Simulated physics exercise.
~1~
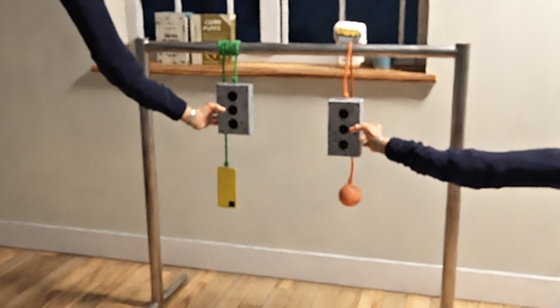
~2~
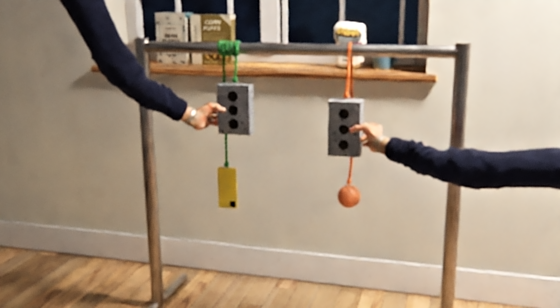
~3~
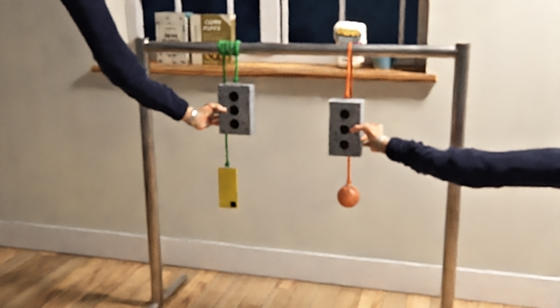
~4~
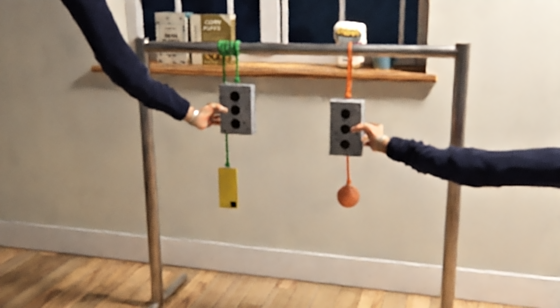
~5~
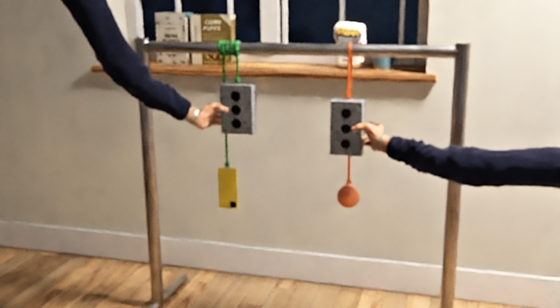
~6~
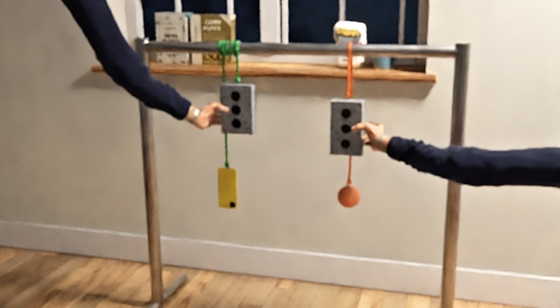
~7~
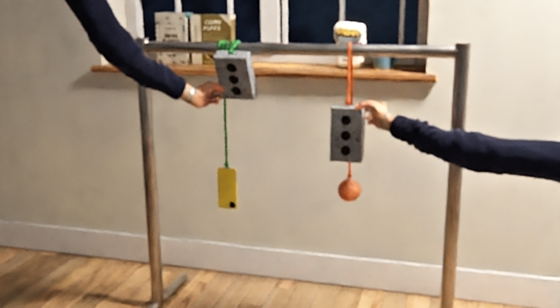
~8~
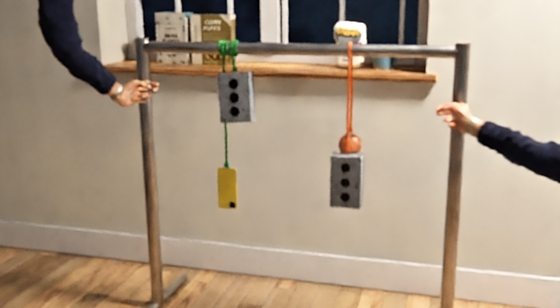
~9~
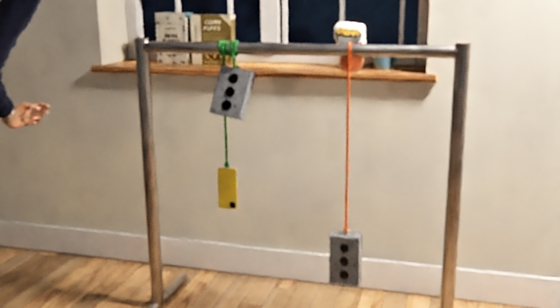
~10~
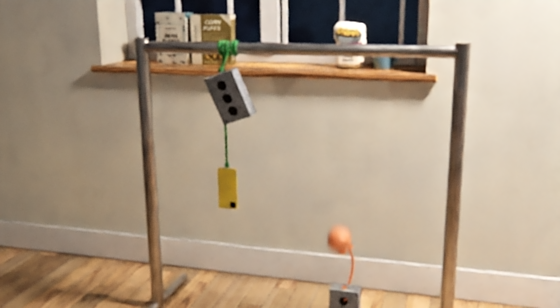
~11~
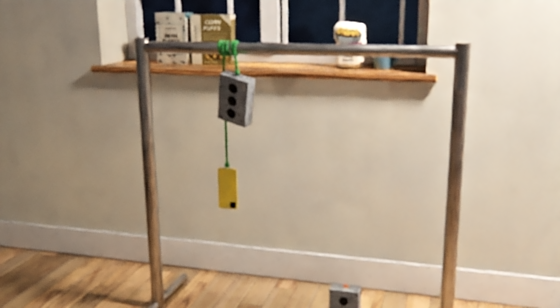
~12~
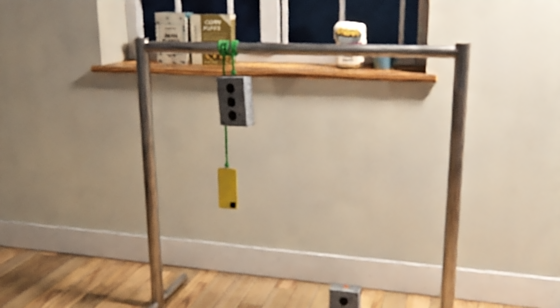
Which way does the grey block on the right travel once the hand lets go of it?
It moves down, dropping from below the rail to the floor.
Two grey blocks with dark holes hang from a metal rail, the left on a green cord with a flat yellow object below it and the right on an orange cord with a small orange ball, while a hand steadies each. The hands let go and draw back. The left block jerks up and tilts, then sways and twists beneath the rail. Meanwhile the right block drops, and the ball rises to the rail as the cord runs through. The block reaches the floor, and the ball falls after it and goes out of sight. The left block is still hanging at the end.
